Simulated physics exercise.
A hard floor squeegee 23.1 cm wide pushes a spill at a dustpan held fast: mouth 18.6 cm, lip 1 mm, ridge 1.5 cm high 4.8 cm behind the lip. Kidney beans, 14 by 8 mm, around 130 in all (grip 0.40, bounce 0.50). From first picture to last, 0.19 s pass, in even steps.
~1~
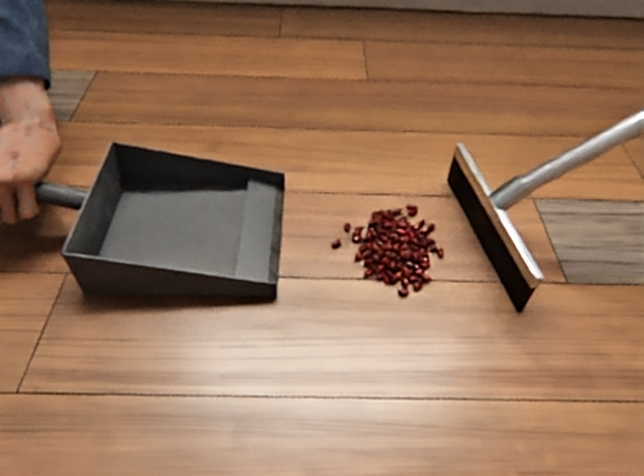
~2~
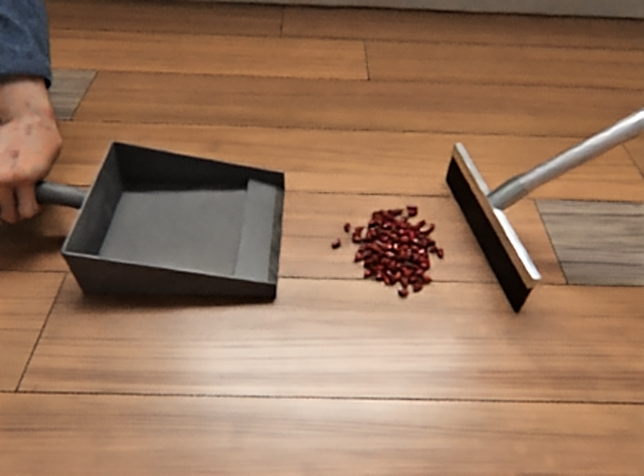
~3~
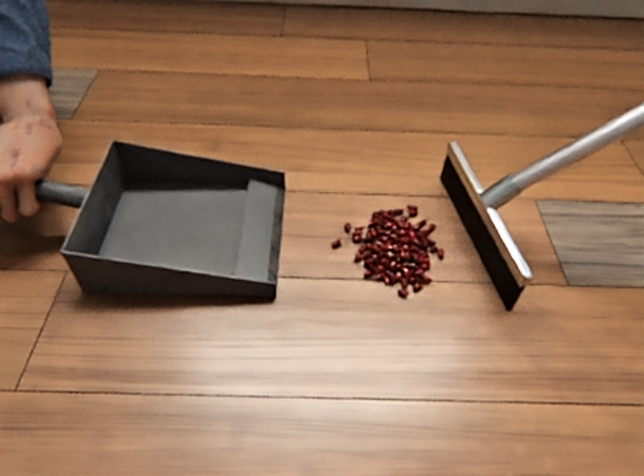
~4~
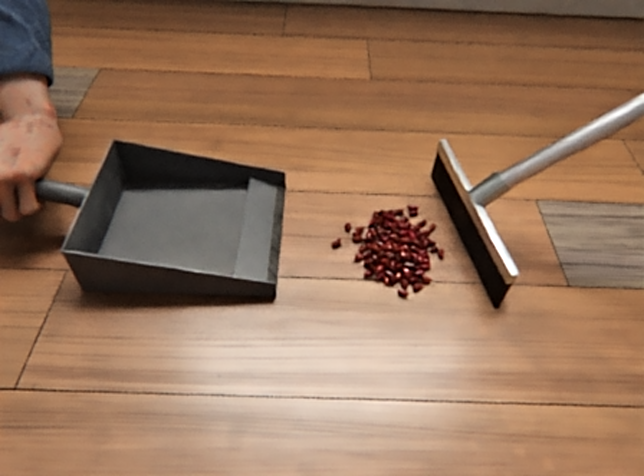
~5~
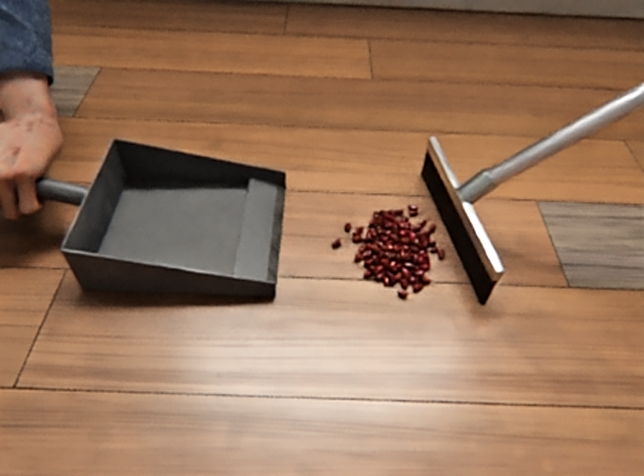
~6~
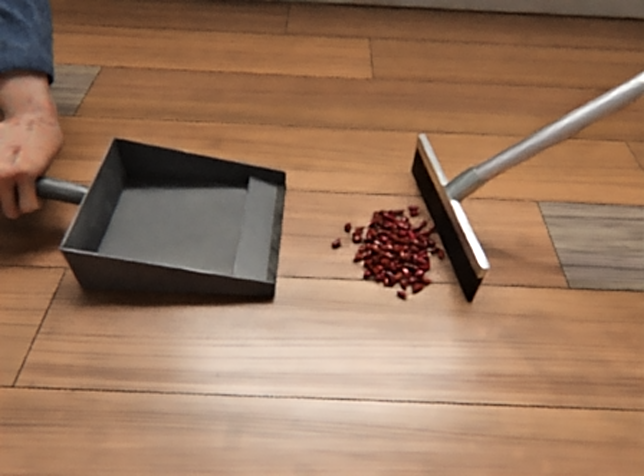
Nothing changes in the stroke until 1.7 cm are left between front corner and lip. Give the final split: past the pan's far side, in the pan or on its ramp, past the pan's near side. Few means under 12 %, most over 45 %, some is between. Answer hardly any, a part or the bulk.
Far side: Hardly any, pan: Hardly any, near side: Hardly any.
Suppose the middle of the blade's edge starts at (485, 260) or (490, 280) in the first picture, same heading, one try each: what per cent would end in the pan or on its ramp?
About 10 and 15 per cent.
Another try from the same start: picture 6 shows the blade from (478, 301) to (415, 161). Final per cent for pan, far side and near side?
Pan 20, far 0, near 25.
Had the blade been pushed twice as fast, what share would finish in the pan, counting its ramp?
In that case some 25 per cent.
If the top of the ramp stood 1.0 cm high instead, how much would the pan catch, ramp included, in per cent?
Then about 5 per cent.
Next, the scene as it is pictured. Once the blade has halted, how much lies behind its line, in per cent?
Roughly 15 per cent.
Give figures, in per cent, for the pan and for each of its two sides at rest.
Far side 0, pan 5, near side 5.
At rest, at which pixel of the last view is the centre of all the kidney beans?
At about (303, 238).
Then, 0.22 s after the last picture, middle of the blade 12 cm from the lip; 0 % over the lip, far side 0 %, near side 0 %.
Then, 0.36 s after the last picture, middle of the blade 7 cm from the lip; 0 % over the lip, far side 0 %, near side 5 %.
Then, 0.63 s after the last picture, middle of the blade 4 cm from the lip; 5 % over the lip, far side 0 %, near side 5 %.
In the end, far side 0 %, pan 5 %, near side 5 %, in front of the lip or behind the blade 85 %.
